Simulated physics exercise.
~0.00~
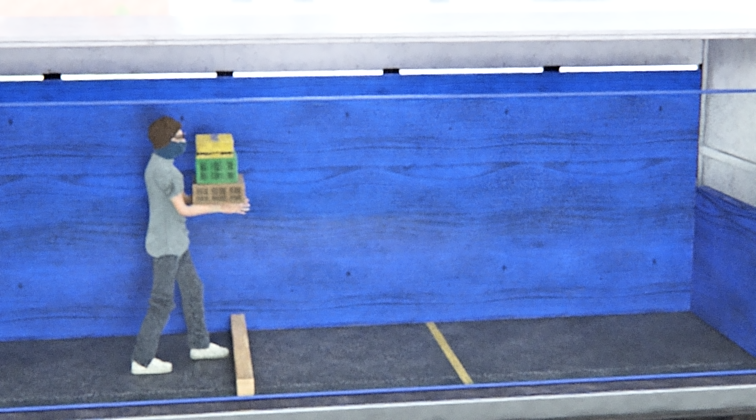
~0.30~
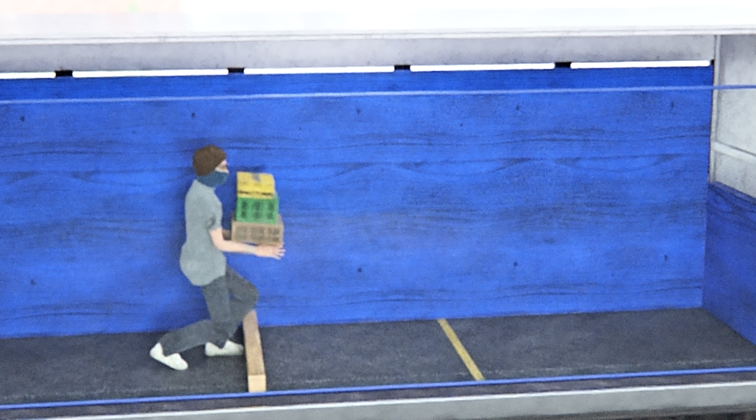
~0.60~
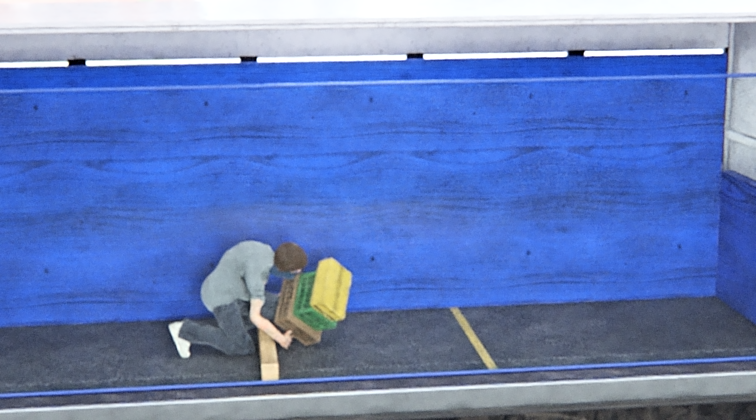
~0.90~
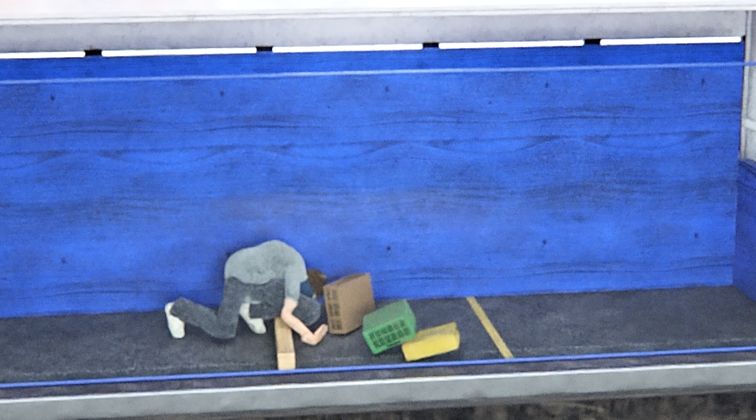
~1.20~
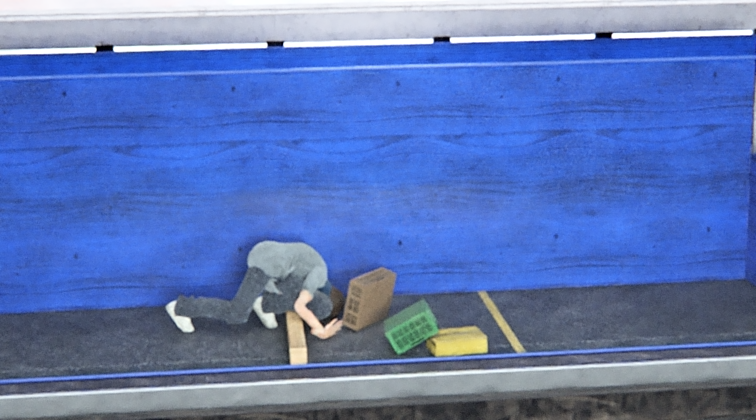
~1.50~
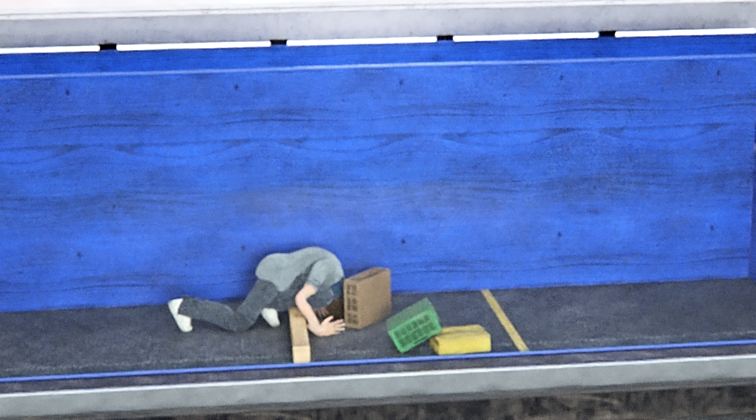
A person carrying three stacked crates pitches forward to the floor, spilling them before a yellow line.
